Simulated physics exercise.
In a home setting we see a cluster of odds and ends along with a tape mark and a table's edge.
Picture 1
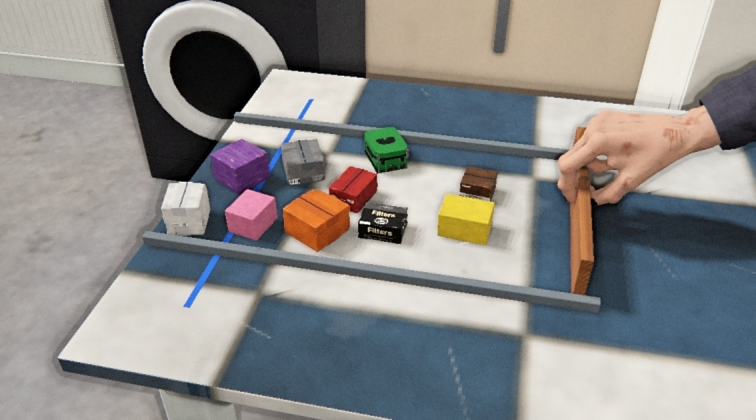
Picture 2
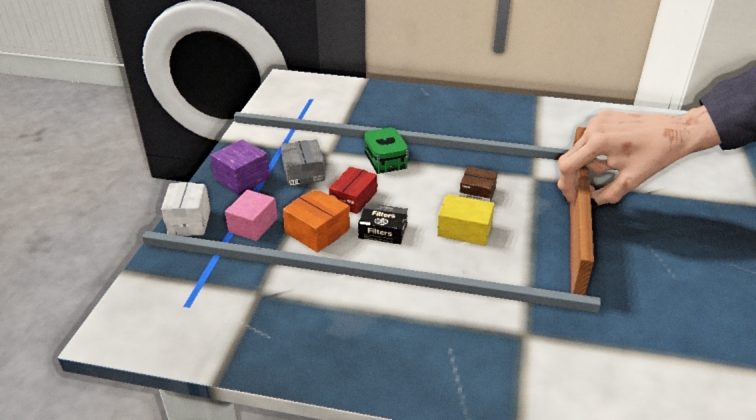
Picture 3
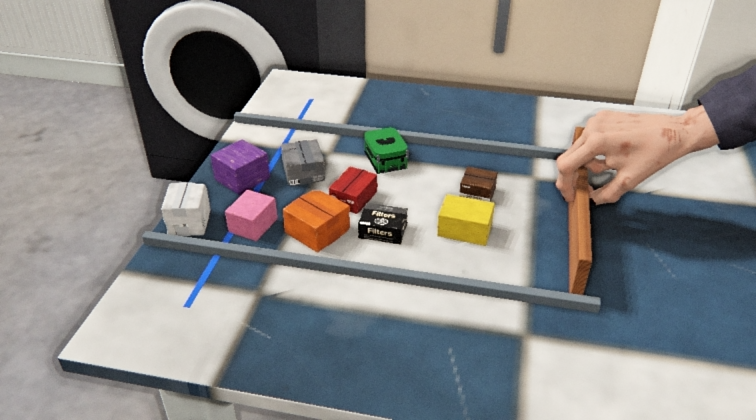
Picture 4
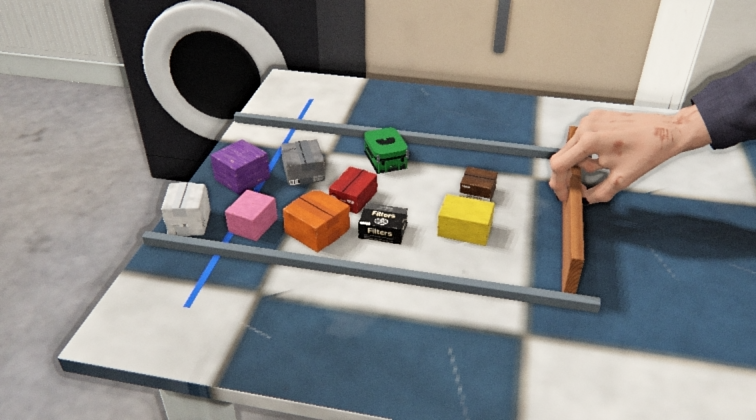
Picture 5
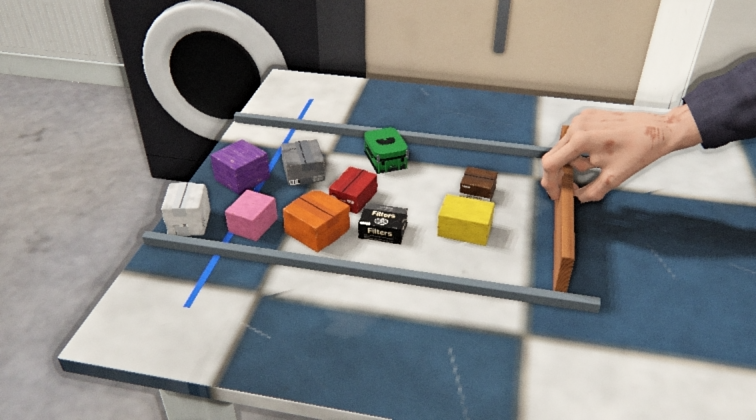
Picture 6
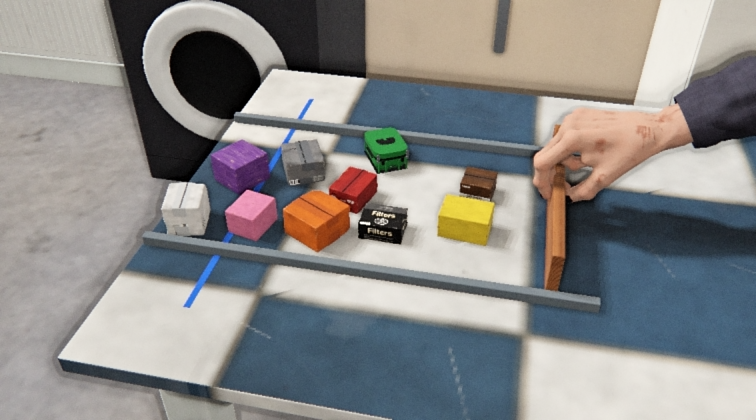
On a checkered tabletop in a home setting, small colorful boxes and blocks sit between two gray rails, some near a strip of blue tape. At the right, a hand holds an upright wooden board, at first still, then slides it slightly left, while the boxes stay in place.
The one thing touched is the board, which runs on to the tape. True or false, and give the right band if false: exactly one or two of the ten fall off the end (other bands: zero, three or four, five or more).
False, three or four fall off.
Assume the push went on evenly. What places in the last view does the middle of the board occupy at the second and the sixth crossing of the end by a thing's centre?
The middle is near (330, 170) first and near (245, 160) after.
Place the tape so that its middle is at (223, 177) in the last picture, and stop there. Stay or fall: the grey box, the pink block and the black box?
Grey box goes off, pink block goes off, black box goes off.
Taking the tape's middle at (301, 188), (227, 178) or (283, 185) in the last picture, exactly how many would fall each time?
In order: 2, 7 and 3.
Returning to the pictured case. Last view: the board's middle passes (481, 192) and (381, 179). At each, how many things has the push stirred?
By then 2, and 8.
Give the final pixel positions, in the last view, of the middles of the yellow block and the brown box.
Answer: First (226, 189), after that (256, 159).
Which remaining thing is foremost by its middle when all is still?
That'd be the black box, foremost of the lot.
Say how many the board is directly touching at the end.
It is in contact with 3.
Early on, none off yet; white box at rest near (187, 209); purple block at rest near (241, 167); pink block at rest near (250, 215).
Finally, the number that fall off is three or four; lost, orange box, pink block, purple block and white box.
